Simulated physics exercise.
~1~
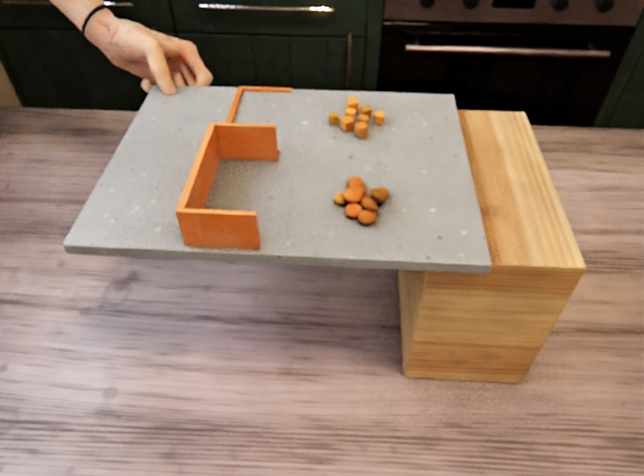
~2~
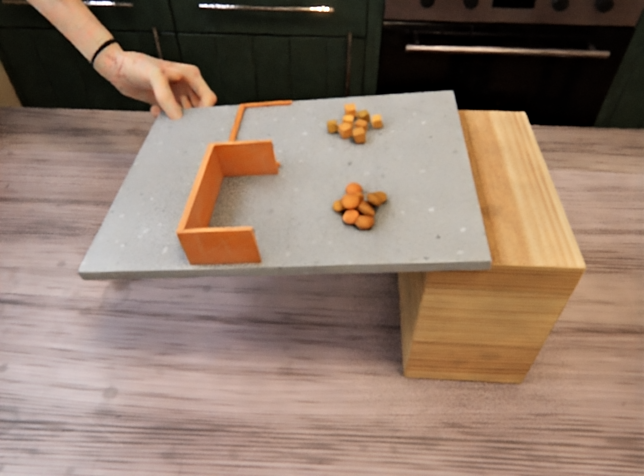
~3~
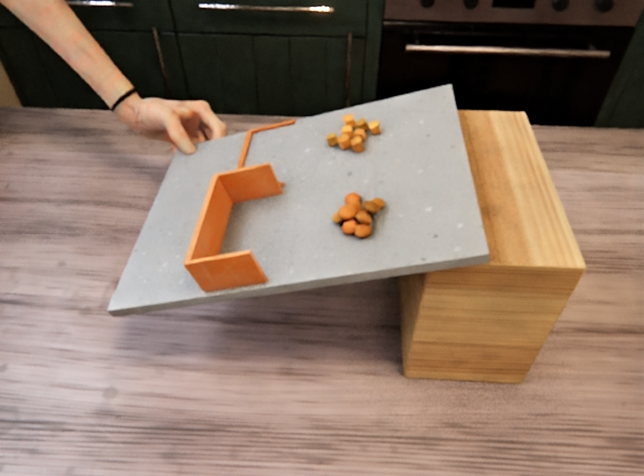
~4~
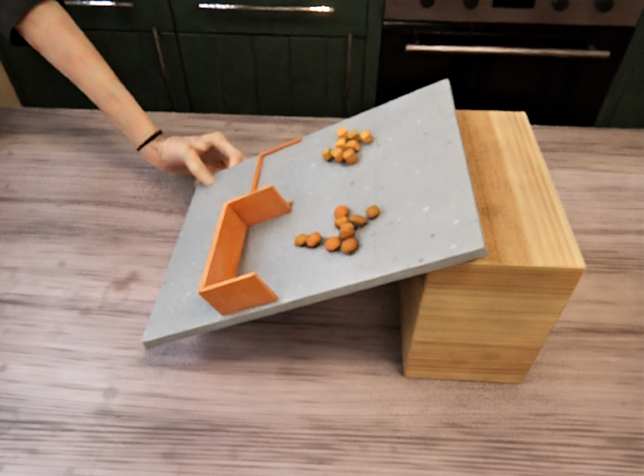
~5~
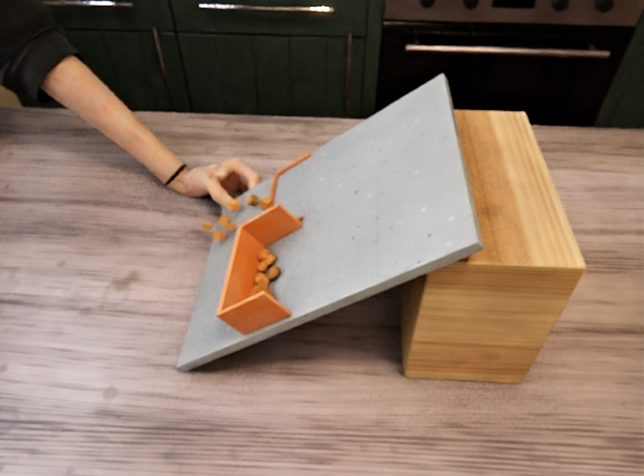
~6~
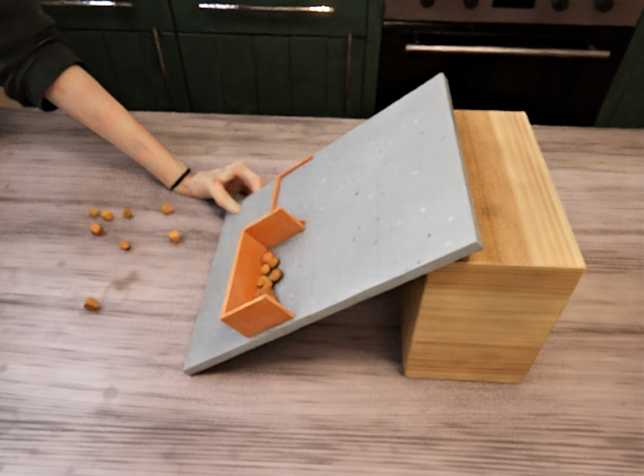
We see a hand lower the left end of a grey board propped on a wooden block, tilting it steeply until two piles of small brown pieces slide down leftward; the front pile gathers inside its orange barrier, while the back pile passes its barrier and scatters across the table.
